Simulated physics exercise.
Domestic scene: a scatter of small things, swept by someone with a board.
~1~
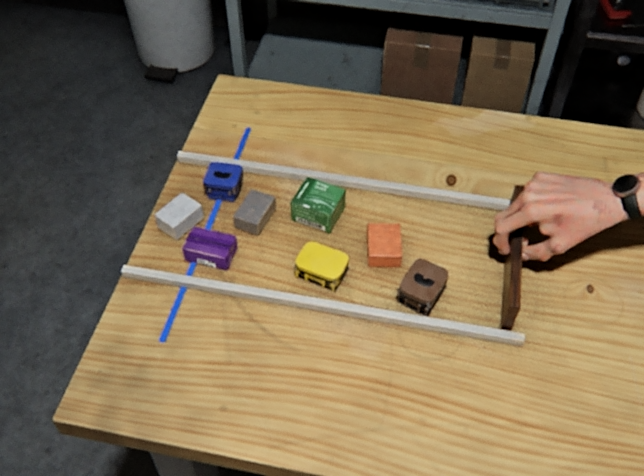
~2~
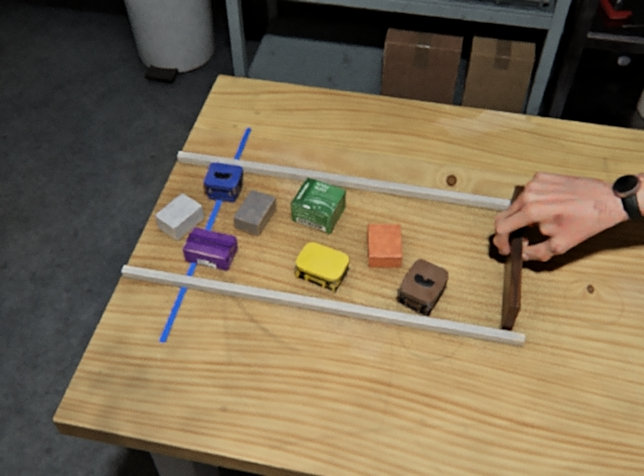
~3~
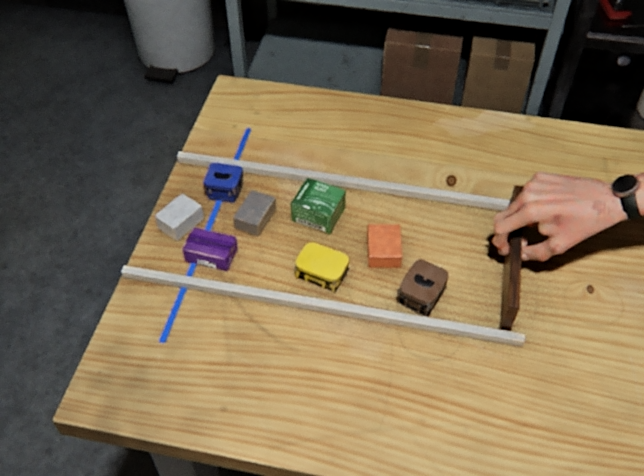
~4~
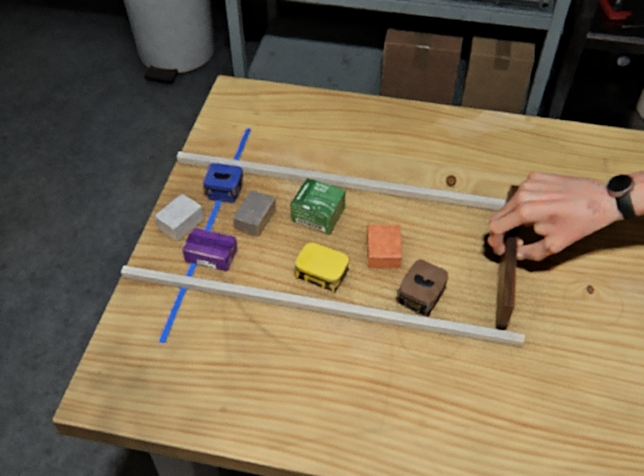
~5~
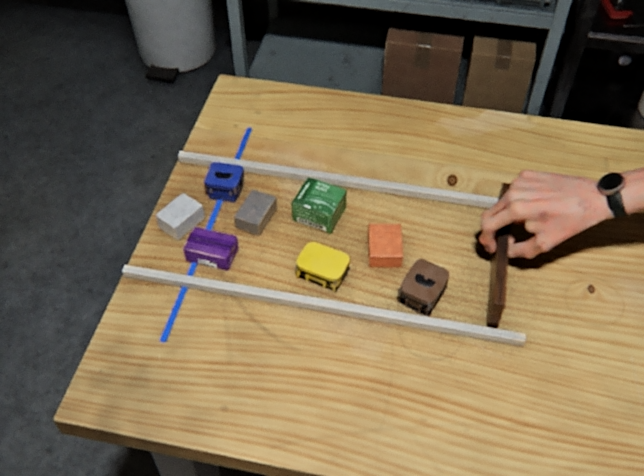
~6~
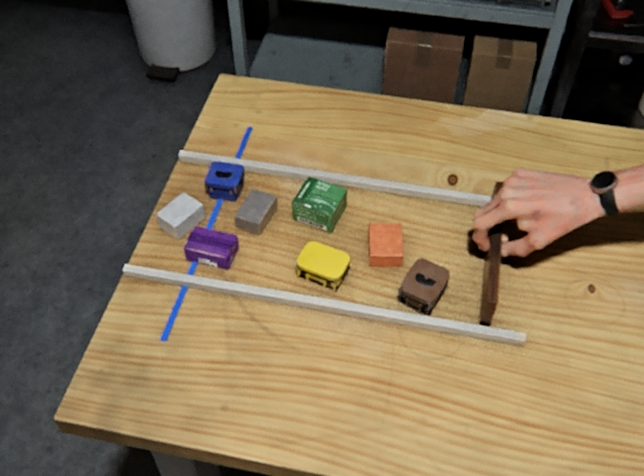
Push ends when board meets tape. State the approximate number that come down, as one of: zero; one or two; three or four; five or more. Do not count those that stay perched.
One to two lost.
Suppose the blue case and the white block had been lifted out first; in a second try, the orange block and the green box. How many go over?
Counts - first: 1; second: 1.
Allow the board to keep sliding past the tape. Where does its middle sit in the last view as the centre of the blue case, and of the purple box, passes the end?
The middle is at (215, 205) when it's the blue case, and at (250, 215) when it's the purple box.
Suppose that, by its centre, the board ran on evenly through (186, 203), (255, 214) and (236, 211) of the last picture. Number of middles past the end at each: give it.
The counts: 5, 0 and 1.
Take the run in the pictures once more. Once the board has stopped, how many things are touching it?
3 end up touching it.
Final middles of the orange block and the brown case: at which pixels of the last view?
Near (196, 215) and (180, 249).
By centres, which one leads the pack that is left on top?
Answer: The blue case.
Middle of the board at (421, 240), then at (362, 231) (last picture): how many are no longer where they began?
At that stage 1; at the next, 4.
Early on, none off yet; white block at rest near (181, 216); blue case at rest near (226, 181); purple box at rest near (212, 248).
A while later, none off yet; white block moving near (176, 214); blue case at rest near (224, 181); purple box travelled about its own width near (183, 247).
Finally, the number that fall off is one or two; lost, purple box and white block.
